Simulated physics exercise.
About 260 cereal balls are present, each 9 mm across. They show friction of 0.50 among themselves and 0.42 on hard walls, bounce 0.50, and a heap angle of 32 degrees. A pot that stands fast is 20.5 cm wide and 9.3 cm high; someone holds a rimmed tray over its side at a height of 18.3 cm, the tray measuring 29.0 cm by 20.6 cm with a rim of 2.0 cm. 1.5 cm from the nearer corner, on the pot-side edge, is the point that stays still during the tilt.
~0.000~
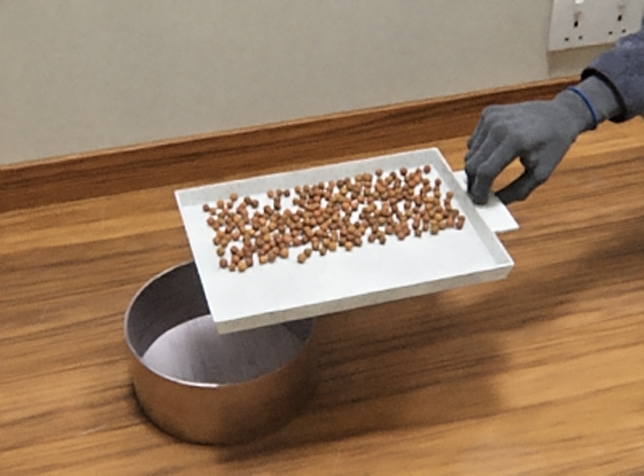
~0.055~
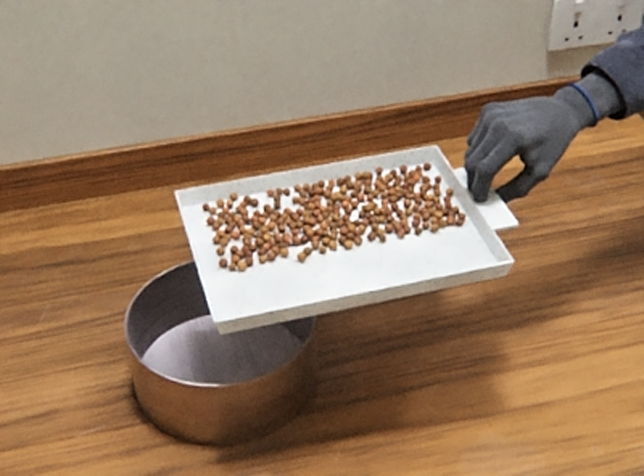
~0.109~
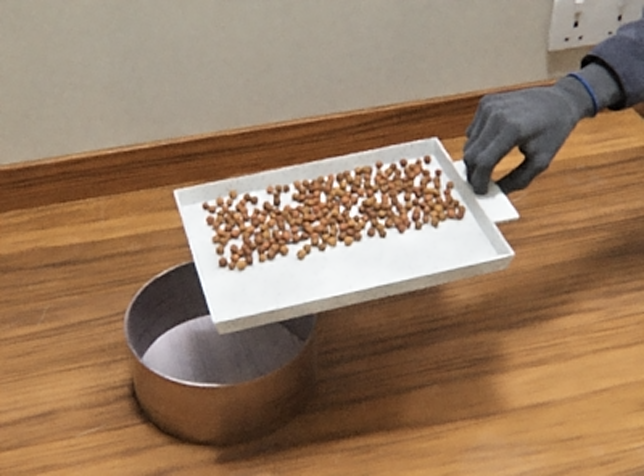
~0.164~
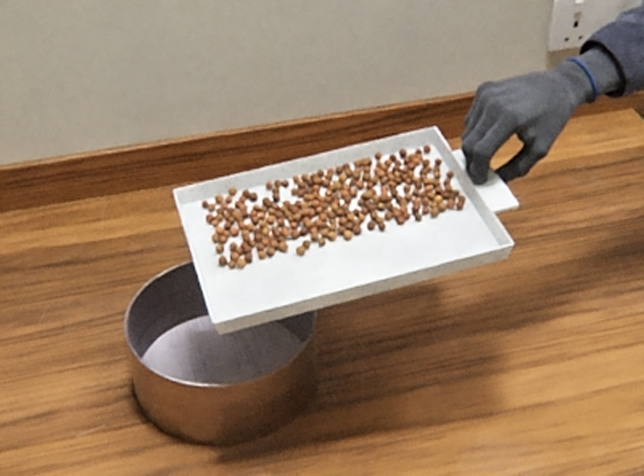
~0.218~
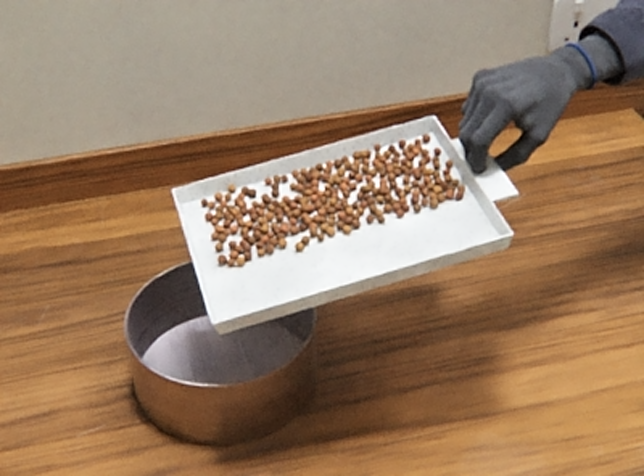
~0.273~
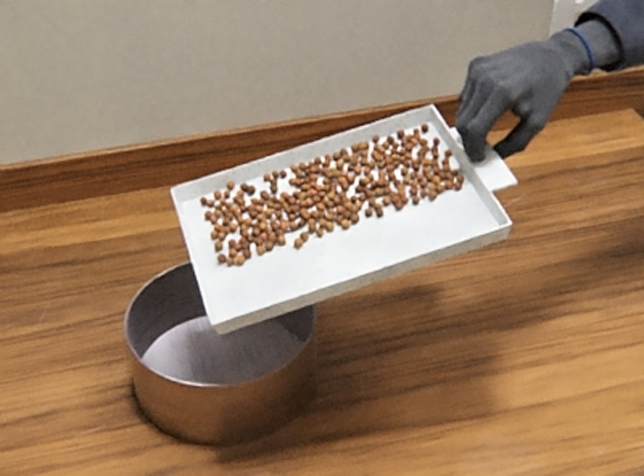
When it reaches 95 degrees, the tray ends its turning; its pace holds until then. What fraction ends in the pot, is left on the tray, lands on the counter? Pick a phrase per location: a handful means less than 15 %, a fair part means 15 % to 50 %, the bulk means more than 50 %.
Pot: A fair part, tray: A handful, counter: The bulk.
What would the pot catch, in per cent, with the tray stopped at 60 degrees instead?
That would be around 0 percent.
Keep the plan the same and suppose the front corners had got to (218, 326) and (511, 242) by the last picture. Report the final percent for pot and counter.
Pot 0, counter 100.
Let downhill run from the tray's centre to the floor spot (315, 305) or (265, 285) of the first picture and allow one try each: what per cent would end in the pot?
About 0 per cent on the first try and 0 per cent on the second.
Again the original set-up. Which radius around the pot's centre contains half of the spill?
Distance: Around 18 cm.
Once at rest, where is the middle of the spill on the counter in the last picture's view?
It comes to rest with its centre close to (120, 457).
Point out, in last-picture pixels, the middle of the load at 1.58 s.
Estimated load position: Around (192, 216).
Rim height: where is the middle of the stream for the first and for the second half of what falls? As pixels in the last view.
I'd mark about (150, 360) for the first half, then (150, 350) for the second.
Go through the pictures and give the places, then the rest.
The first picture shows tray tilt 0 degrees, front corners at (219, 318) and (508, 262); middle of the pieces at (337, 216); pot at (221, 316).
The second picture shows tray tilt 1 degrees, front corners at (219, 318) and (508, 259); middle of the pieces at (337, 214).
The third picture shows tray tilt 2 degrees, front corners at (218, 318) and (508, 252); middle of the pieces at (337, 210).
The fourth picture shows tray tilt 5 degrees, front corners at (217, 319) and (508, 242), lowest corner left front; middle of the pieces at (336, 204).
The fifth picture shows tray tilt 8 degrees, front corners at (216, 319) and (507, 232), lowest corner left front; middle of the pieces at (335, 198).
The sixth picture shows tray tilt 11 degrees, front corners at (215, 320) and (506, 222), lowest corner left front; middle of the pieces at (333, 192); pot at (221, 316). The tray's pace is about 50 degrees a second.
Then, at 1.06 s, tilt 50 degrees; the tray holds 100 %, the pot 0 %.
After 1.58 s, tilt 76 degrees; the tray holds 100 %, the pot 0 %.
After 2.17 s, tilt 95 degrees; the tray holds 20 %, the pot 15 %.
By 3.3 s all is still; pot 35 %, tray 0 %, counter 65 %.
